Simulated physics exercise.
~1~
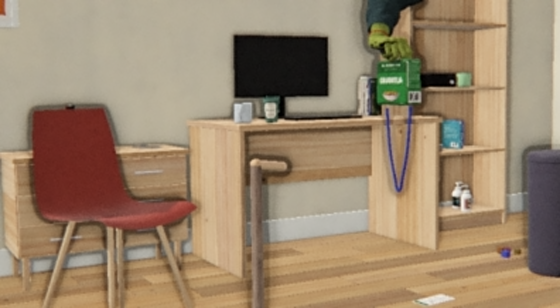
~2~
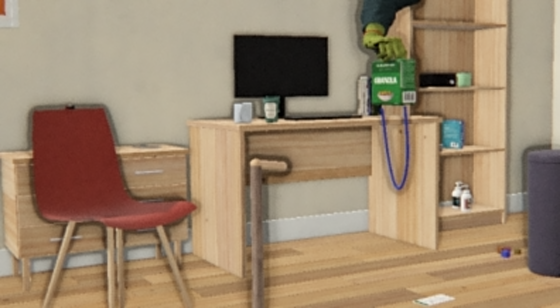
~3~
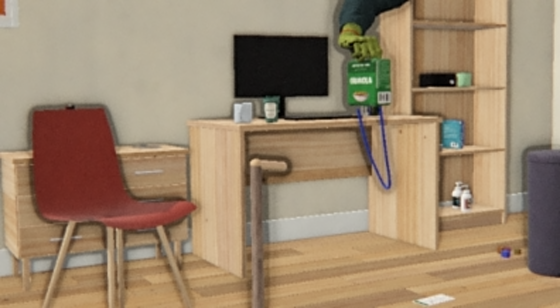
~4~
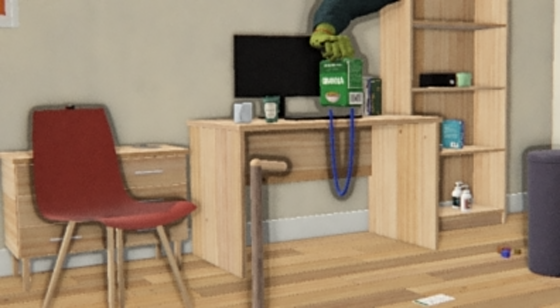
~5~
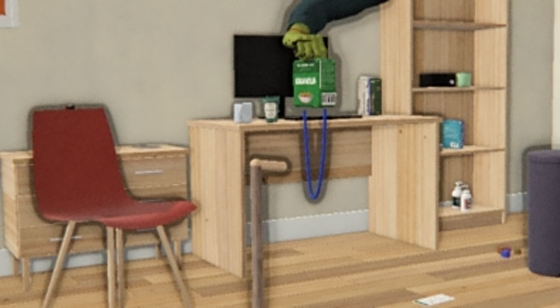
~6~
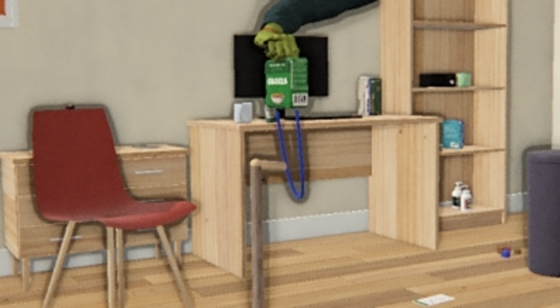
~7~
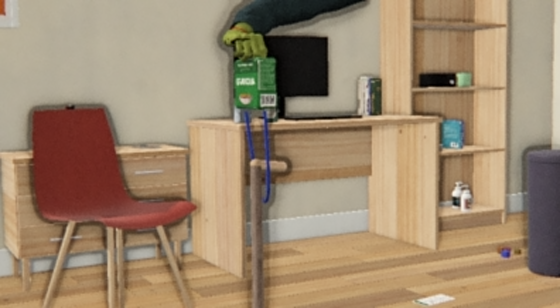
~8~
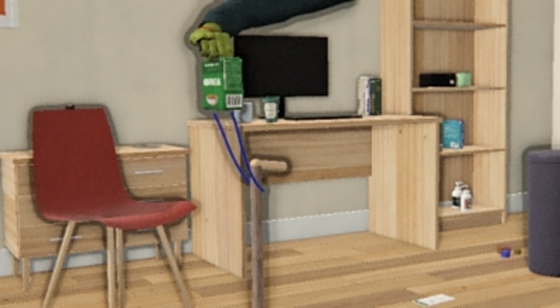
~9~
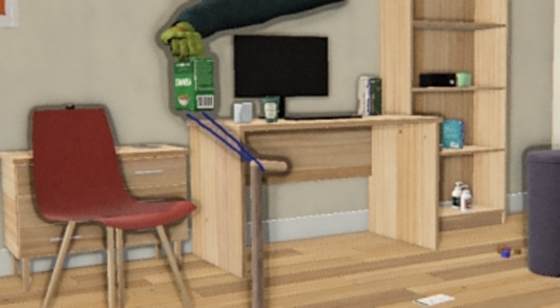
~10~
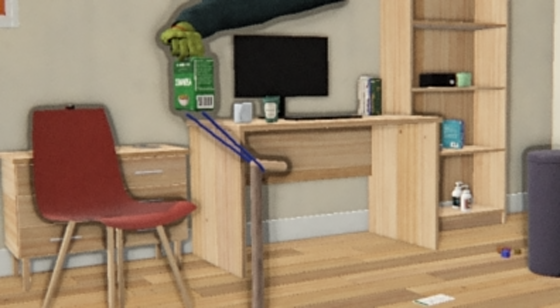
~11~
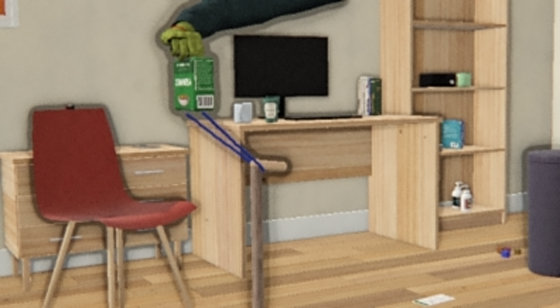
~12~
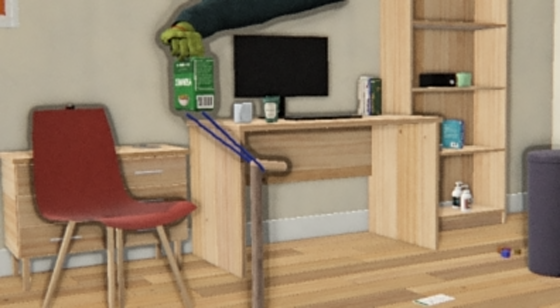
A green box carried left by a gloved hand snags its loop on a post and stops.
